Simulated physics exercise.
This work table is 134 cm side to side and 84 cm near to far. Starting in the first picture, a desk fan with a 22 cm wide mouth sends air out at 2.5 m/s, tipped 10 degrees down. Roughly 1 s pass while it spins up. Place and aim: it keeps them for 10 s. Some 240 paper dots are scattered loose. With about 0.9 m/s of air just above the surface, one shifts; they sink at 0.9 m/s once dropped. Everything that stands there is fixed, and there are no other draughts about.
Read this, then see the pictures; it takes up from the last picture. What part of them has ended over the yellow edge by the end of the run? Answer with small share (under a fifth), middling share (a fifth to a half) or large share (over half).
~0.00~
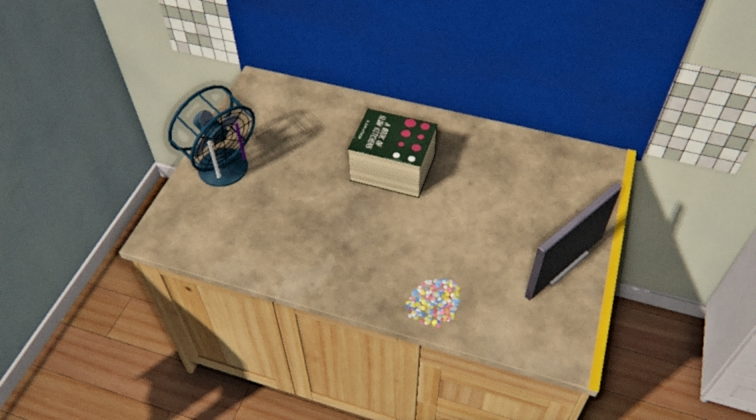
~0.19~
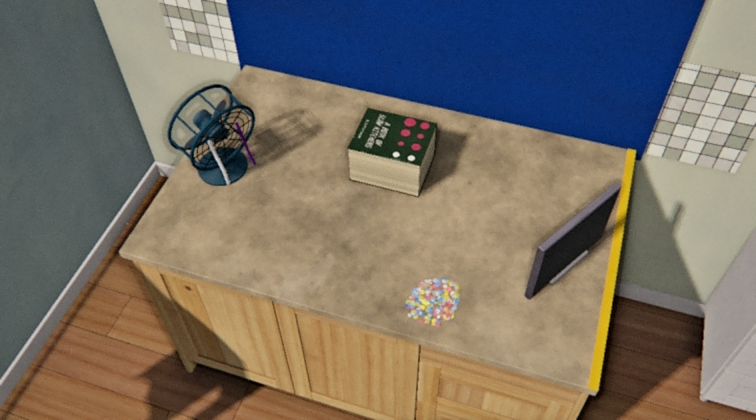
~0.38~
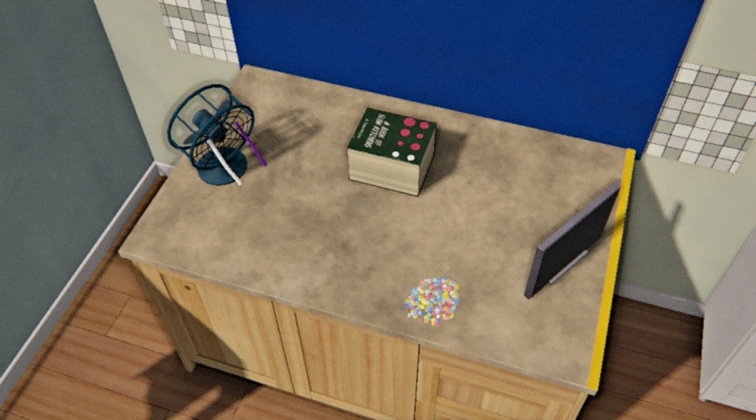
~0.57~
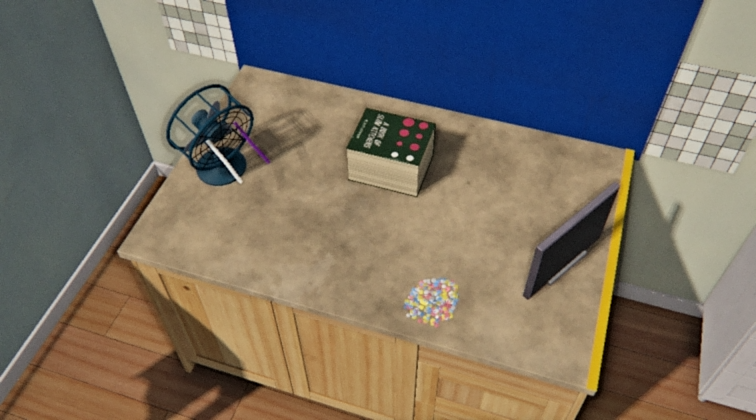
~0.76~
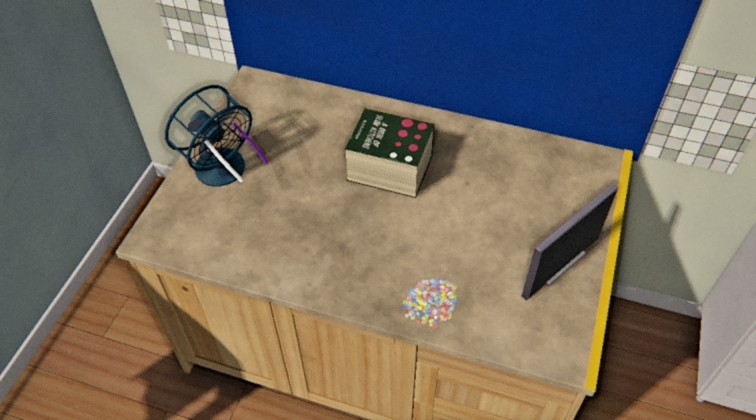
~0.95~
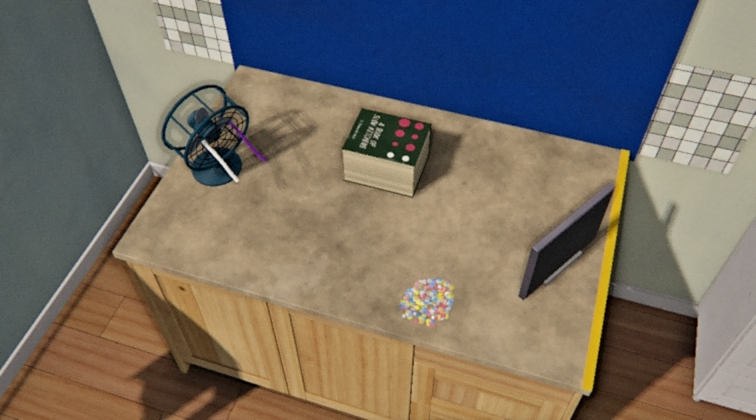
A middling share.
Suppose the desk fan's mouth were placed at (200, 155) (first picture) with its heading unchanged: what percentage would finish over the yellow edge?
Estimate: About 70 %.
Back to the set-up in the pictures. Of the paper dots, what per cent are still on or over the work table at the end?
Roughly 0 in a hundred.
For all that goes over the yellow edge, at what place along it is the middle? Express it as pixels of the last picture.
The middle crossing sits close to (597, 361) in the last picture.
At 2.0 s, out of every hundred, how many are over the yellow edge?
Roughly 40 per cent.
After 2.0 s, 36 % are over the yellow edge; 91 % have settled or left.
After 3.2 s, 37 % are over the yellow edge; 99 % have settled or left.
After 5.5 s, 37 % are over the yellow edge; 100 % have settled or left.
After 10.0 s, at the end, 37 % are over the yellow edge.
